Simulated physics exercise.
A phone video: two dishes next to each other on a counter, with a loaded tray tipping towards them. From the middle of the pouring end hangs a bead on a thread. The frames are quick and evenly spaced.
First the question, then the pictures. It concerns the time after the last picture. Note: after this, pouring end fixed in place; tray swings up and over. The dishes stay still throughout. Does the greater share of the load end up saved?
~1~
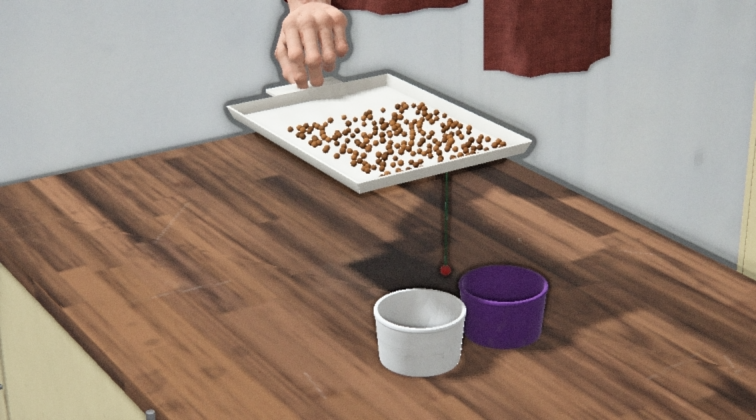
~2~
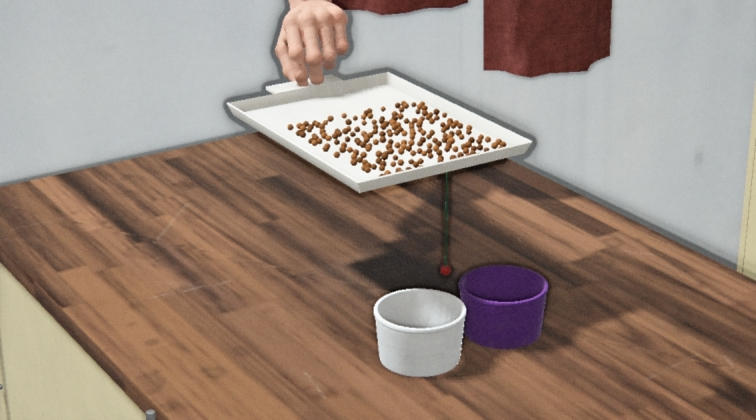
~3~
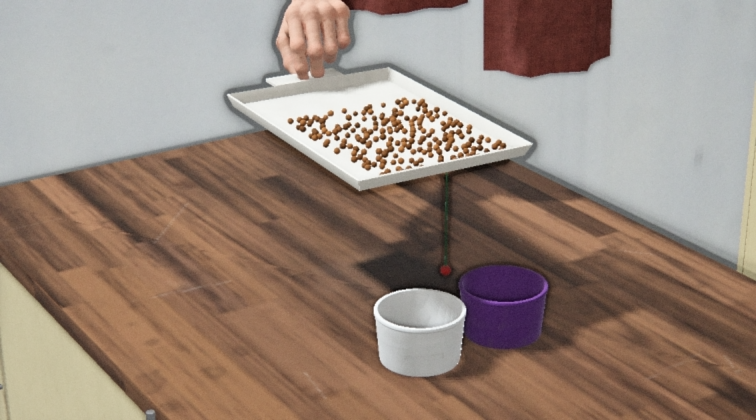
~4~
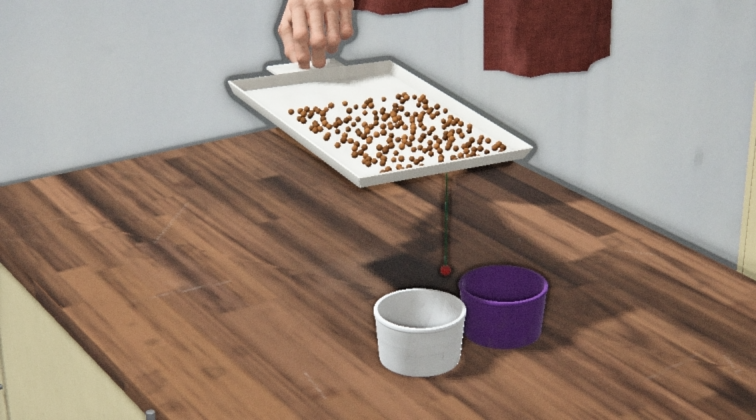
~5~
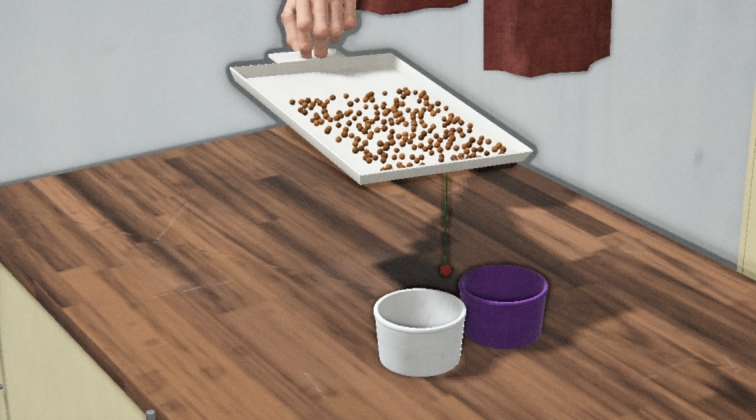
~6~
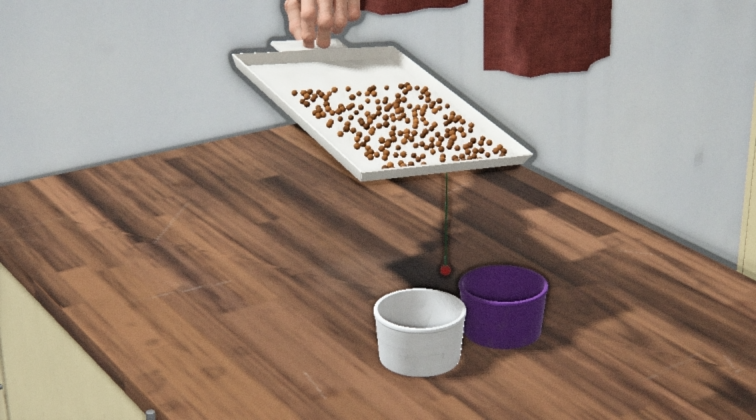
No.
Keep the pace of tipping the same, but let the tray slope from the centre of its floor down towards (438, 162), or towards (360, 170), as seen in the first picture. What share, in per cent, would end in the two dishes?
First some 80, then 30 per cent.
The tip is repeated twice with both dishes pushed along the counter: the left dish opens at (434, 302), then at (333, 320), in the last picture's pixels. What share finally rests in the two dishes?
About 60 per cent, then about 0 per cent.
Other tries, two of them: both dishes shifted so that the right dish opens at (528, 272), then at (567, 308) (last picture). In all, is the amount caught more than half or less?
Taking them in turn, it's beyond half and then short of half.
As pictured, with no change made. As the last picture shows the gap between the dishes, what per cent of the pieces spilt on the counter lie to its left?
It works out to some 10 per cent.
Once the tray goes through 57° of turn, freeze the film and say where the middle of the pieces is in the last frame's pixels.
Somewhere near pixel (482, 153).
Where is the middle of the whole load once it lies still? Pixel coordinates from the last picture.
Roughly at pixel (522, 313).
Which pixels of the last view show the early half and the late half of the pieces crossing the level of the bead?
Around (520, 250) and then (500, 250).
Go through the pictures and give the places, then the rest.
Corners of the pouring end at (360, 180) and (525, 140), level; middle of the load at (404, 134), cereal balls; left dish at (445, 346); right dish at (529, 319); bead on its thread at (446, 270), in the first frame.
Corners of the pouring end at (360, 179) and (525, 141), level; middle of the load at (405, 134), in the second frame.
Corners of the pouring end at (360, 178) and (525, 143), tipped barely, lowest at the right corner; middle of the load at (405, 131), in the third frame.
Corners of the pouring end at (361, 175) and (525, 146), tipped a little, lowest at the right corner; middle of the load at (405, 128), in the fourth frame.
Corners of the pouring end at (362, 172) and (526, 149), tipped a little, lowest at the right corner; middle of the load at (406, 124), in the fifth frame.
Corners of the pouring end at (364, 169) and (526, 152), tipped a little, lowest at the right corner; middle of the load at (408, 121); left dish at (445, 346); right dish at (529, 319), in the sixth frame.
Soon, tray tipped steeply; nearly all on the tray; a stray few in the right dish; a stray few outside both; a stray few in the air.
A while on, tray tipped right over; a stray few on the tray; about a third in the right dish; about two thirds outside both; a stray few in the air.
Towards the end, tray tipped past a quarter turn; about a third in the right dish; about two thirds outside both.
Finally, tray tipped past a quarter turn; none in the left dish; about a third in the right dish; about two thirds outside both.
